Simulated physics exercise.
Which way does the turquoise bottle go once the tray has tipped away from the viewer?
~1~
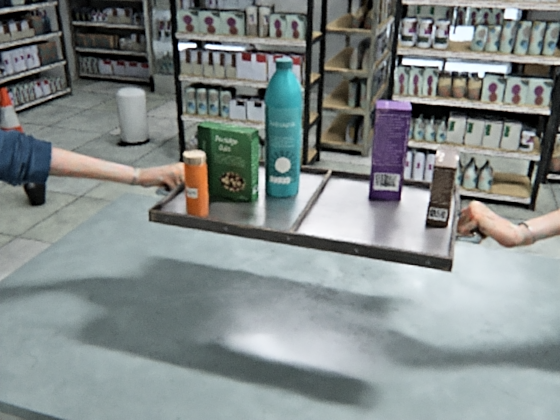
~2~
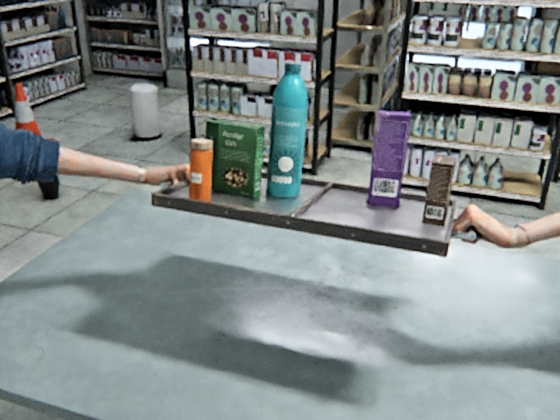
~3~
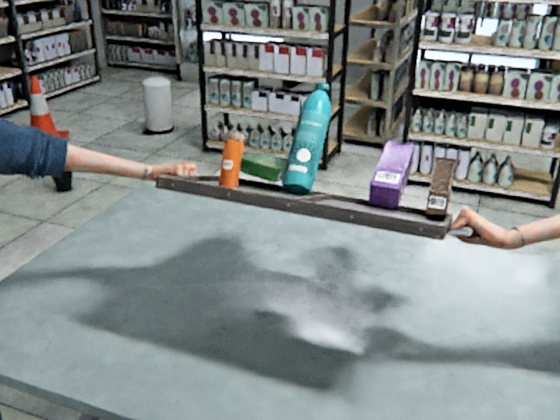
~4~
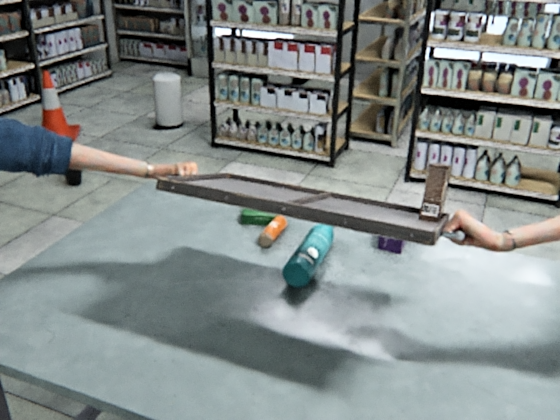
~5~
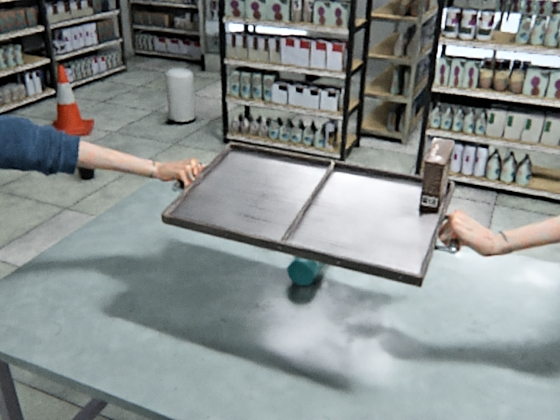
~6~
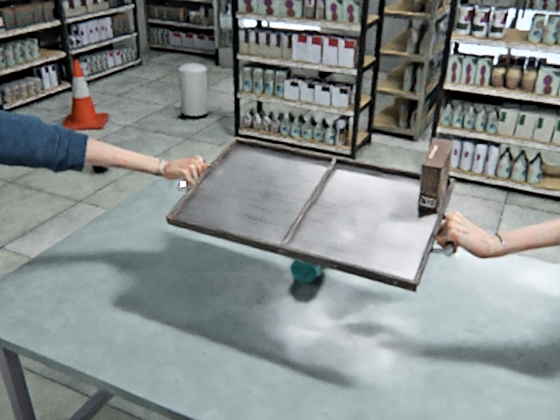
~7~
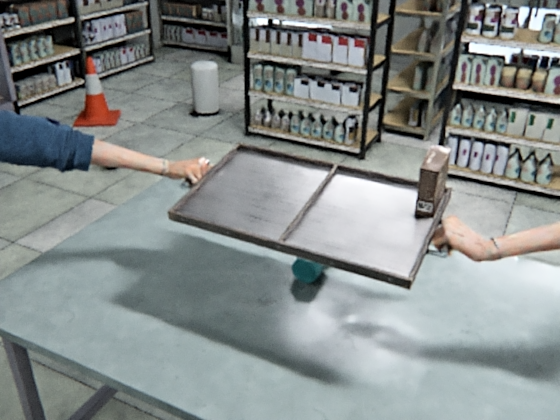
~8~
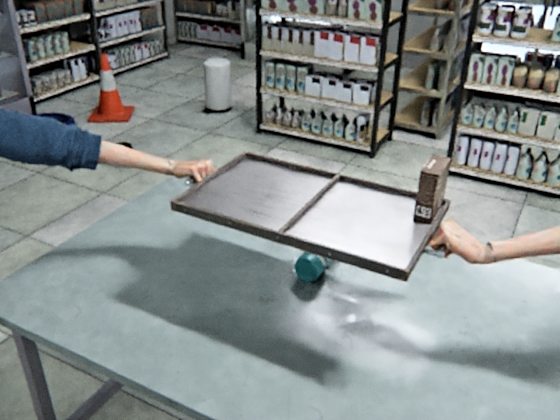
The turquoise bottle moves down, falling off the far edge of the tray and ending on its side on the table below.
